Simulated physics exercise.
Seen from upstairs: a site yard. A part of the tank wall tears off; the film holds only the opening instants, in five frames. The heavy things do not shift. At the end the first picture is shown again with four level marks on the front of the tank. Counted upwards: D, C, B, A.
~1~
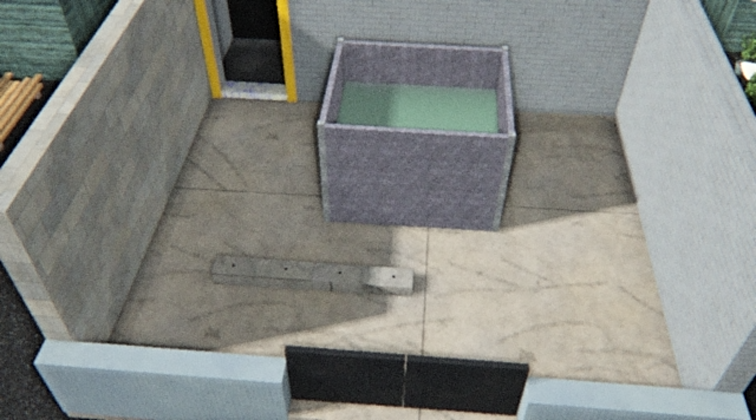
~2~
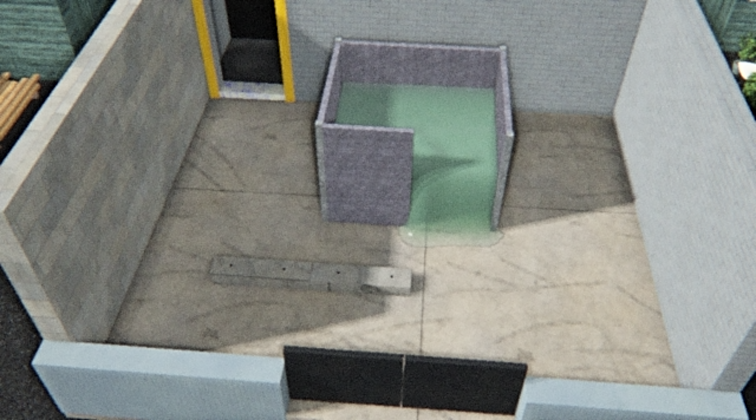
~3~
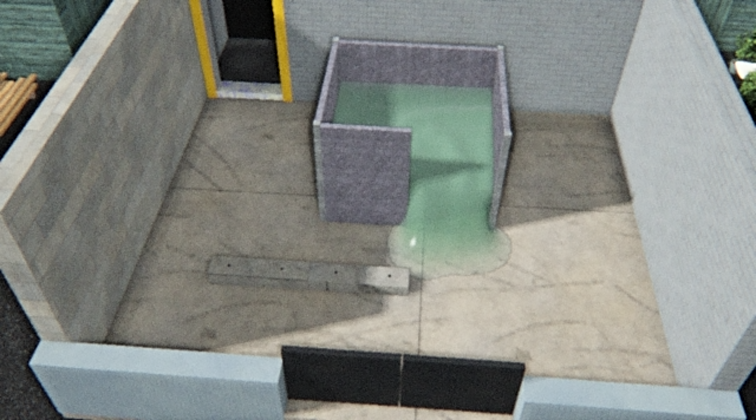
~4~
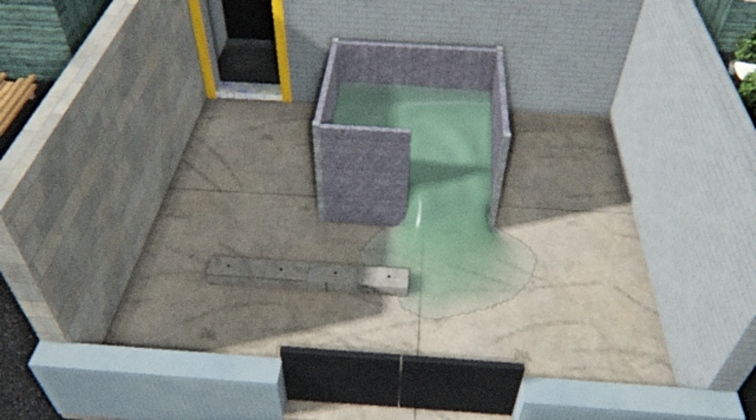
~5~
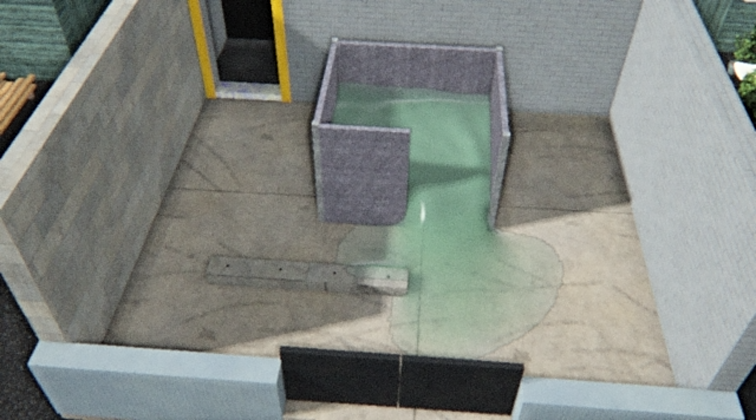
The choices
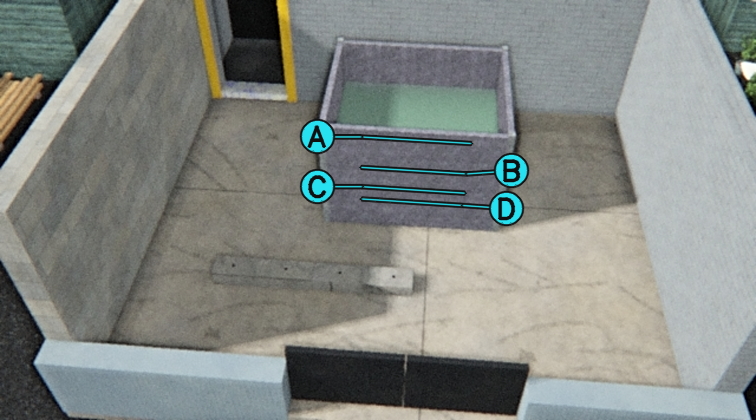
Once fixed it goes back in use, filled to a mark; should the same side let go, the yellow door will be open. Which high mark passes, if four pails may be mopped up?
The answer is line C.
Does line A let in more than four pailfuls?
Yes, it does.
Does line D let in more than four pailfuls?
No.
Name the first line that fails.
Line B.
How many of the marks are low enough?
Two of the four.
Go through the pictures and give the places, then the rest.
The first frame shows water in the tank at rest, its middle at (417, 123); foot of the yellow doorway at (255, 99); shut gate at (406, 364).
In the second frame, 1 % of the ground under water, visible out to (494, 236).
In the third frame, 4 % of the ground under water, visible out to (407, 265).
In the fourth frame, 7 % of the ground under water, visible out to (422, 308).
In the fifth frame, 13 % of the ground under water, visible out to (495, 320).
In cyan, A at (415, 140); B at (414, 170); C at (412, 189); D at (412, 202); from the bottom up D, C, B, A.
Choosing A, dozens of bucketfuls pour in.
Choosing B, about 10 bucketfuls get in.
Choosing C, a bucket or two gets in.
Choosing D, nothing gets over.
